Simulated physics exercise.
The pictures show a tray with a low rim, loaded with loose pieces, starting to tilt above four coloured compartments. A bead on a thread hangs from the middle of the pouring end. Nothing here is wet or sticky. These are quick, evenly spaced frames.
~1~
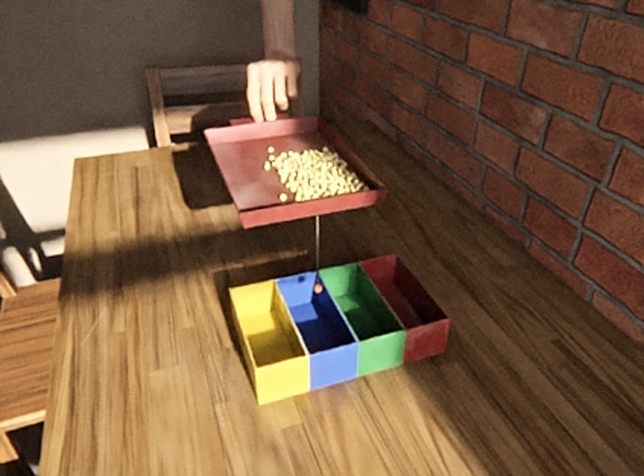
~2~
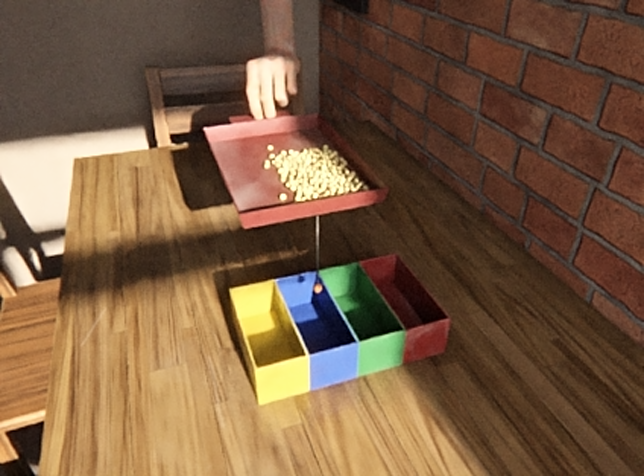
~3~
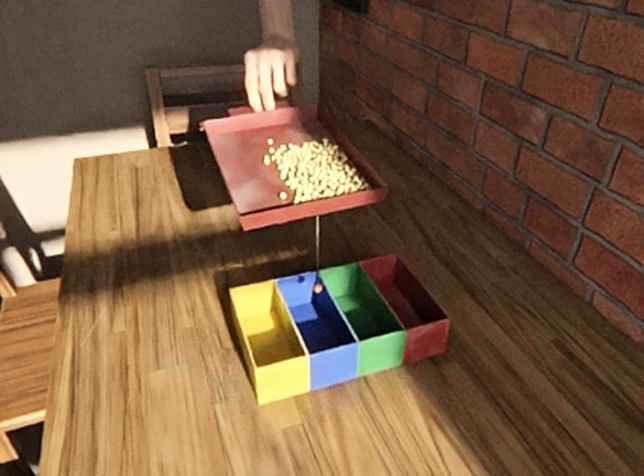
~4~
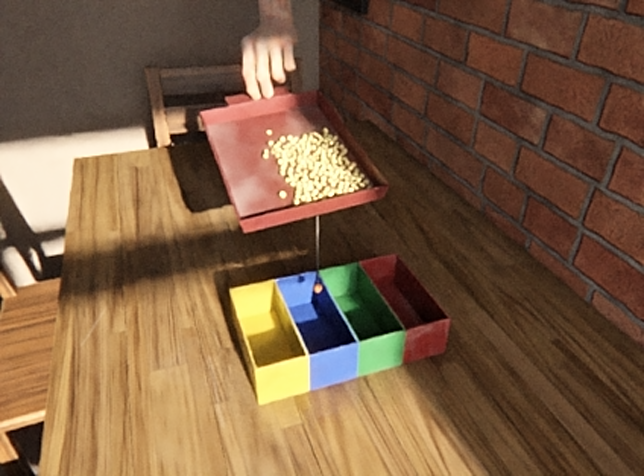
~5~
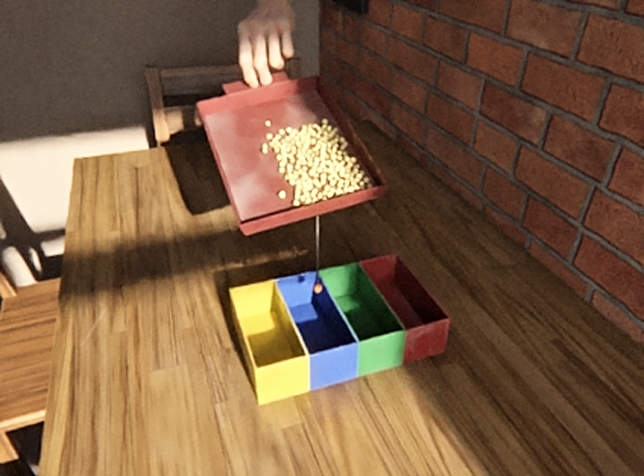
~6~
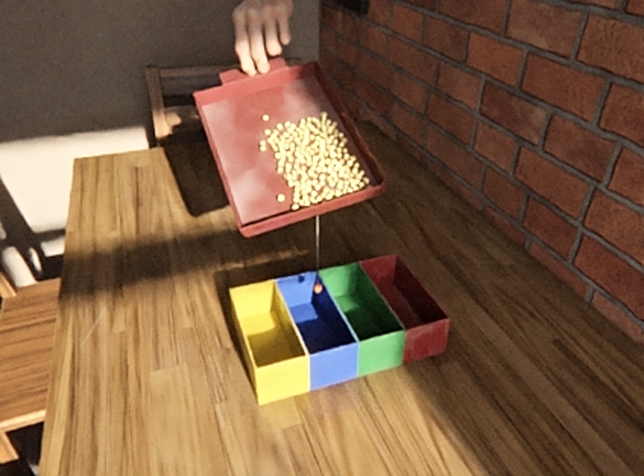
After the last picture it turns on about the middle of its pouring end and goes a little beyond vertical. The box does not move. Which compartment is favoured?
It favours the yellow compartment.
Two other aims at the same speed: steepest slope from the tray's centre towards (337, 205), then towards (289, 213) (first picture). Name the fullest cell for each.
At the first place that green cell, at the second yellow.
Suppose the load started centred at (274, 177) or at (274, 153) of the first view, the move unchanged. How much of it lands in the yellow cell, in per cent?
First some 90, then 90 per cent.
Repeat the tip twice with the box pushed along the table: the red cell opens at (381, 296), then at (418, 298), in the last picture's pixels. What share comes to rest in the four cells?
The first gives 100 %, the second 80 %.
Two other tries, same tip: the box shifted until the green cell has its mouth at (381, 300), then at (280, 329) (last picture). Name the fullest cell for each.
One: The cell in yellow. Two: The green cell.
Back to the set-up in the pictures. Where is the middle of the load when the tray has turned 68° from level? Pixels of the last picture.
Near (283, 213).
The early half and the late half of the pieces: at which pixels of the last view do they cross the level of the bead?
First near (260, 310), later near (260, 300).
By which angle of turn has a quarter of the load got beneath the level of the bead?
Around 95° of tilt.
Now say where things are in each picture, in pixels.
In the first frame, corners of the pouring end (243, 211) and (384, 187), level; middle of the load (317, 175), soya beans; bead on its thread (318, 288); yellow cell (283, 377); blue cell (334, 363); green cell (381, 350); red cell (426, 338).
In the second frame, corners of the pouring end (243, 212) and (384, 186), level; middle of the load (317, 174).
In the third frame, corners of the pouring end (243, 214) and (384, 185), tipped barely, lowest at the left corner; middle of the load (317, 170).
In the fourth frame, corners of the pouring end (243, 218) and (384, 183), tipped a little, lowest at the left corner; middle of the load (317, 165).
In the fifth frame, corners of the pouring end (243, 222) and (384, 182), tipped clearly, lowest at the left corner; middle of the load (316, 160).
In the sixth frame, corners of the pouring end (243, 225) and (384, 181), tipped clearly, lowest at the left corner; middle of the load (315, 159), almost all on the move; yellow cell (283, 377); blue cell (334, 363); green cell (381, 350); red cell (426, 338).
Just after the last frame, tray tipped steeply; almost all on the tray; just a few in the yellow cell; about a tenth falling or outside the box.
A moment on, tray tipped past a quarter turn; about a tenth on the tray; the larger part in the yellow cell; just a few in the blue cell; roughly a quarter falling or outside the box.
Further on, tray tipped past a quarter turn; almost all in the yellow cell; just a few in the blue cell; about a tenth falling or outside the box.
When it is over, tray tipped past a quarter turn; almost all in the yellow cell; just a few in the blue cell; not one in the green cell; not one in the red cell; about a tenth outside the box.
